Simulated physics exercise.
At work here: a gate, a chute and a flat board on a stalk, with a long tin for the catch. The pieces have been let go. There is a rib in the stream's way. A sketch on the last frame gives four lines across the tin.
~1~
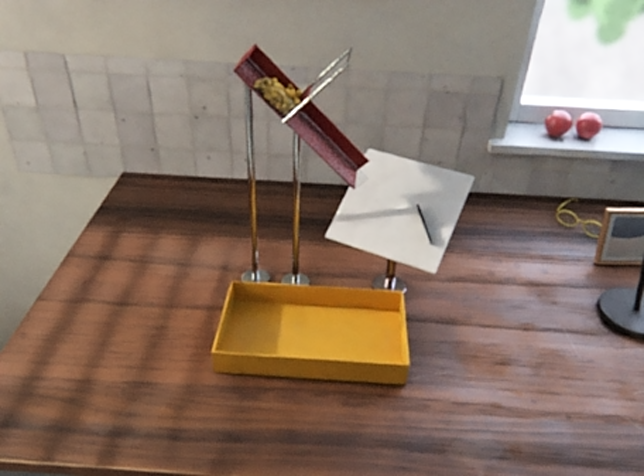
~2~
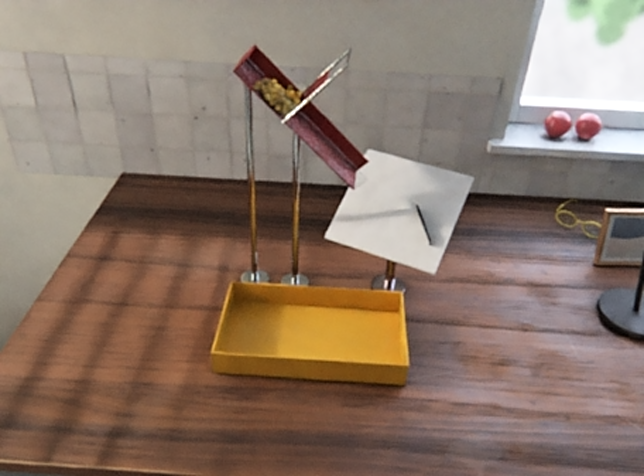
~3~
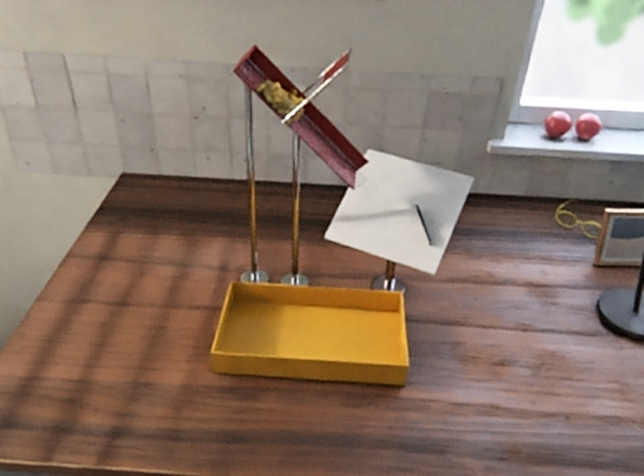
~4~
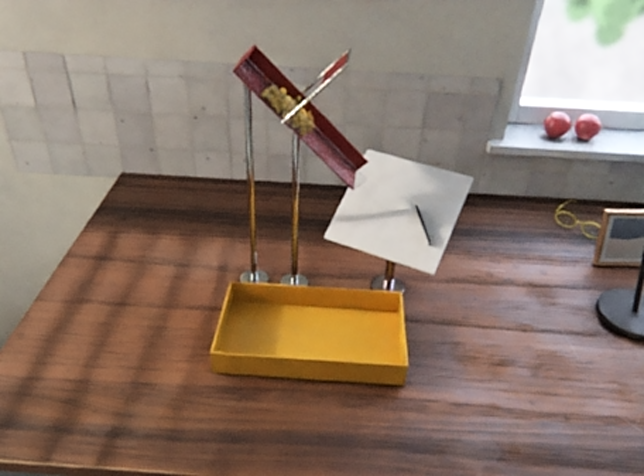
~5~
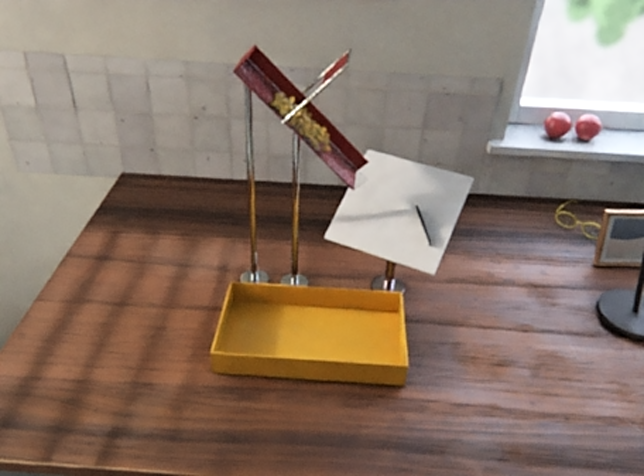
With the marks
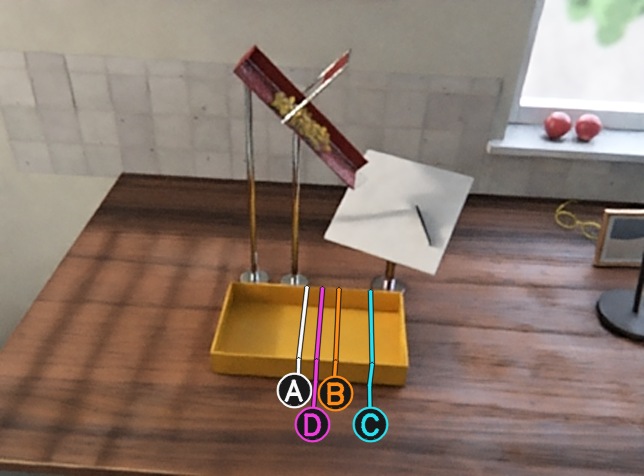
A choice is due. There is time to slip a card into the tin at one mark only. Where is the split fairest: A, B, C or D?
The best line is C.
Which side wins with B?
Right.
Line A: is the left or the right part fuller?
The right side.
On the marked copy, line A crosses the front rim at (298, 358); line B crosses the front rim at (335, 361); line C crosses the front rim at (372, 363); line D crosses the front rim at (316, 359).
For line A, of what is caught, just a few on the left of the divider, almost all on the right.
For line B, of what is caught, about a tenth on the left of the divider, almost all on the right.
For line C, of what is caught, roughly half on the left of the divider, roughly half on the right.
For line D, of what is caught, just a few on the left of the divider, almost all on the right.
